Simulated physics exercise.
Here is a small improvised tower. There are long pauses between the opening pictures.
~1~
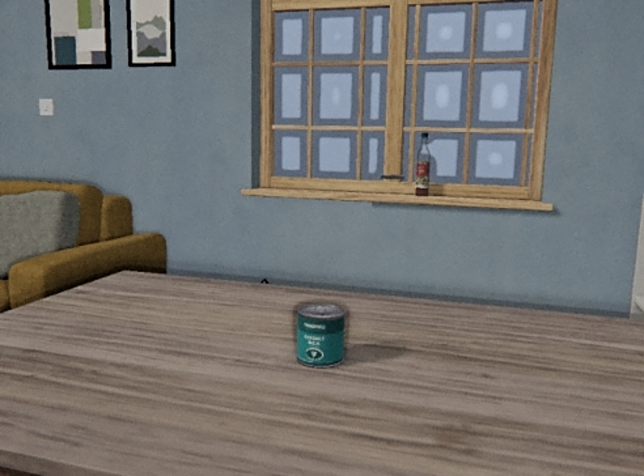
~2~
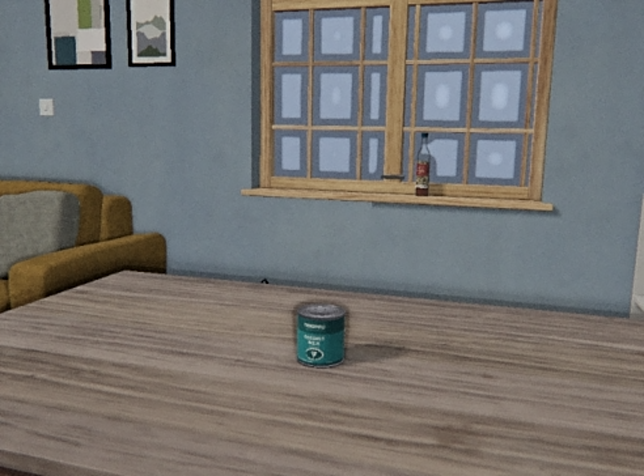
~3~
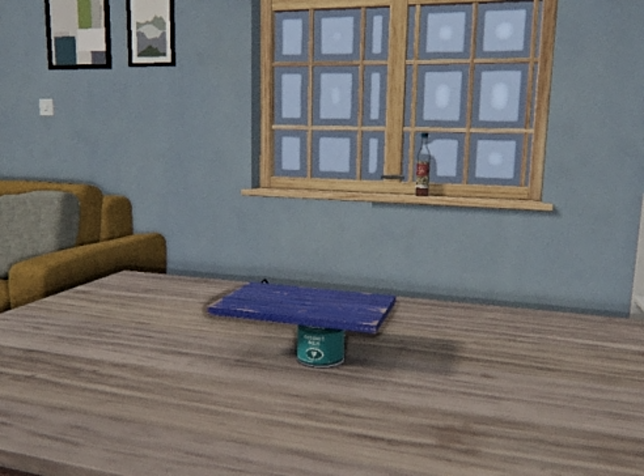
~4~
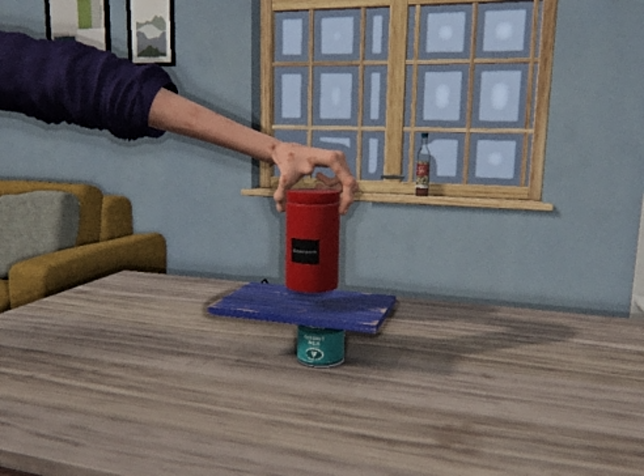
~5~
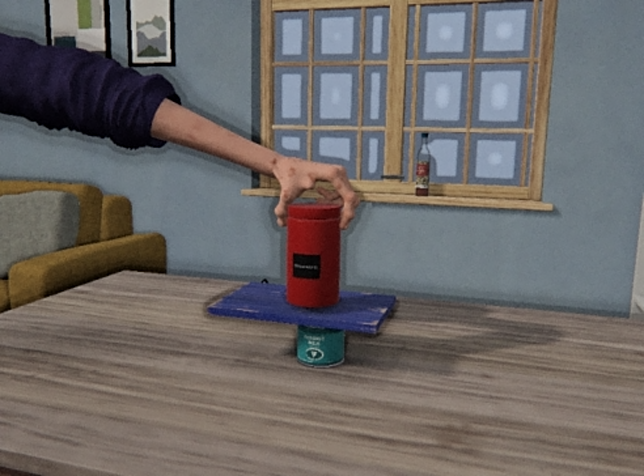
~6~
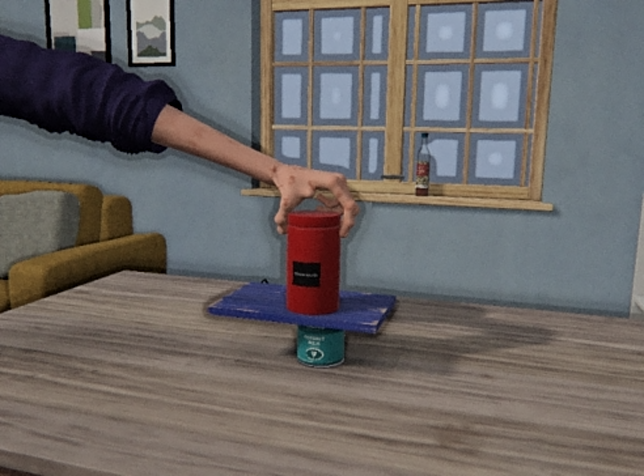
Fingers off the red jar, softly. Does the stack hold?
Outcome: The stack holds.
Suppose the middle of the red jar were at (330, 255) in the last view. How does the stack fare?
Then it keeps its balance.
Then, 0.20 s after the last picture, nothing has stirred.
Then, 0.50 s after the last picture, red jar resting near (313, 262).
At rest, all 3 in place. Seen from the same camera at the end, red jar near (313, 262). The stack stays up.
